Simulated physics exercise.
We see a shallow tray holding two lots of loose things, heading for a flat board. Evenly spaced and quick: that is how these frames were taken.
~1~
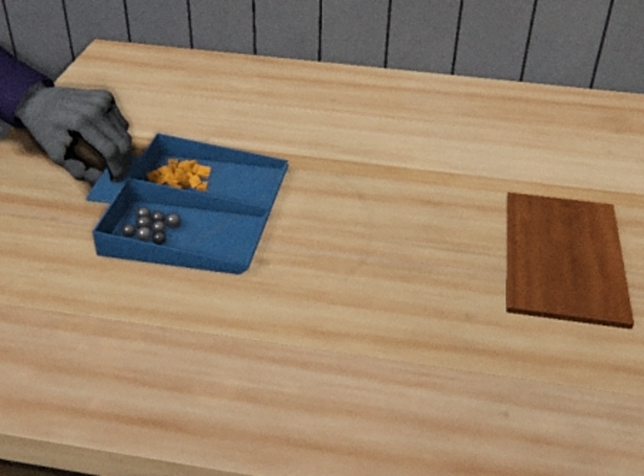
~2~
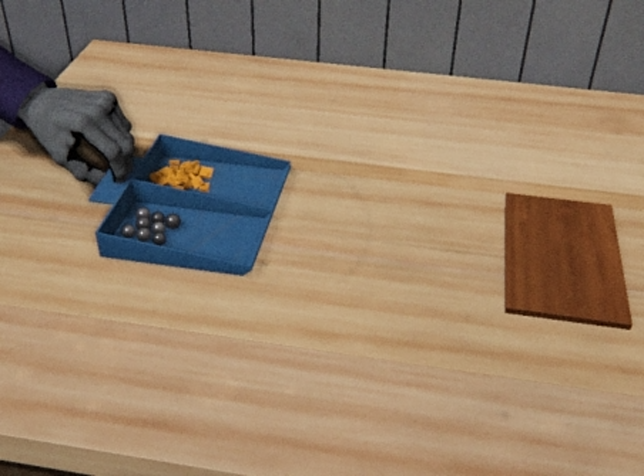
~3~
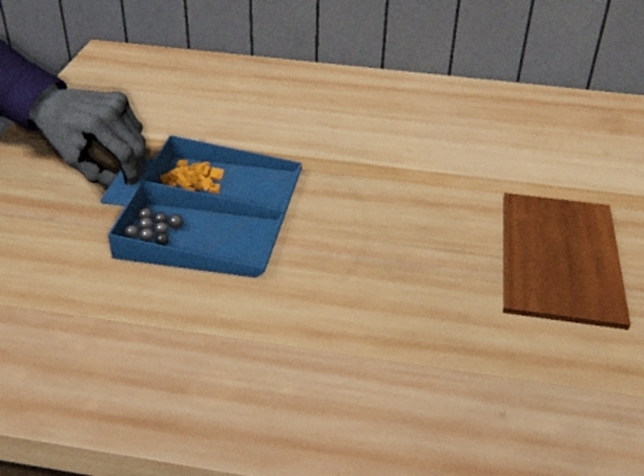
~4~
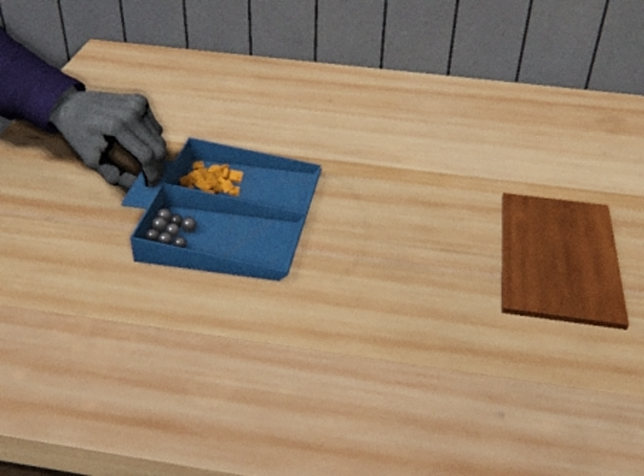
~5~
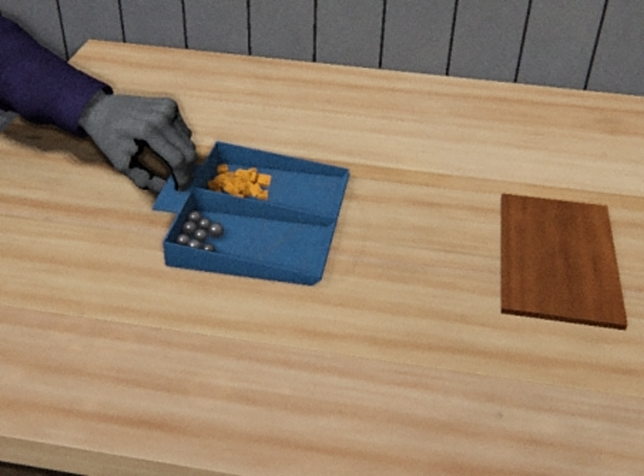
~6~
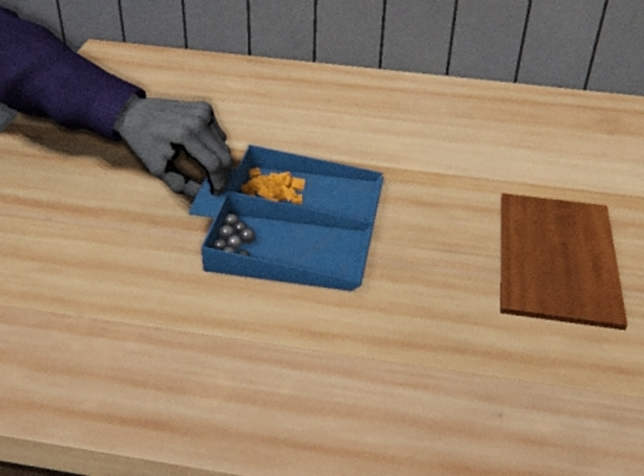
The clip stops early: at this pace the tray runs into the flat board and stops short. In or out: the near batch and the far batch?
The near batch spills some, while the far batch stays put.
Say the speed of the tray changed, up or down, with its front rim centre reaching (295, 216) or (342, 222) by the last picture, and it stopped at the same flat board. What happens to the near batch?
With the first speed it never leaves, and with the second it never leaves.
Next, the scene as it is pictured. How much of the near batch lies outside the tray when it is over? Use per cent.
Near 50 %.
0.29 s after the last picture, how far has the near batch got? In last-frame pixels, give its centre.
The centre sits around (432, 268).
Then, 0.10 s on from there, tray still sliding, front rim near (439, 234); near batch all inside; far batch all inside.
Then, 0.29 s on from there, tray stopped at the flat board; near batch all inside, moved towards the front rim; far batch all inside, moved towards the front rim.
Then, 0.50 s on from there, tray stopped at the flat board; near batch near a third out of the tray; far batch all inside, moved towards the front rim.
In the end, tray stopped at the flat board; near batch near half out of the tray; far batch all inside, moved towards the front rim.
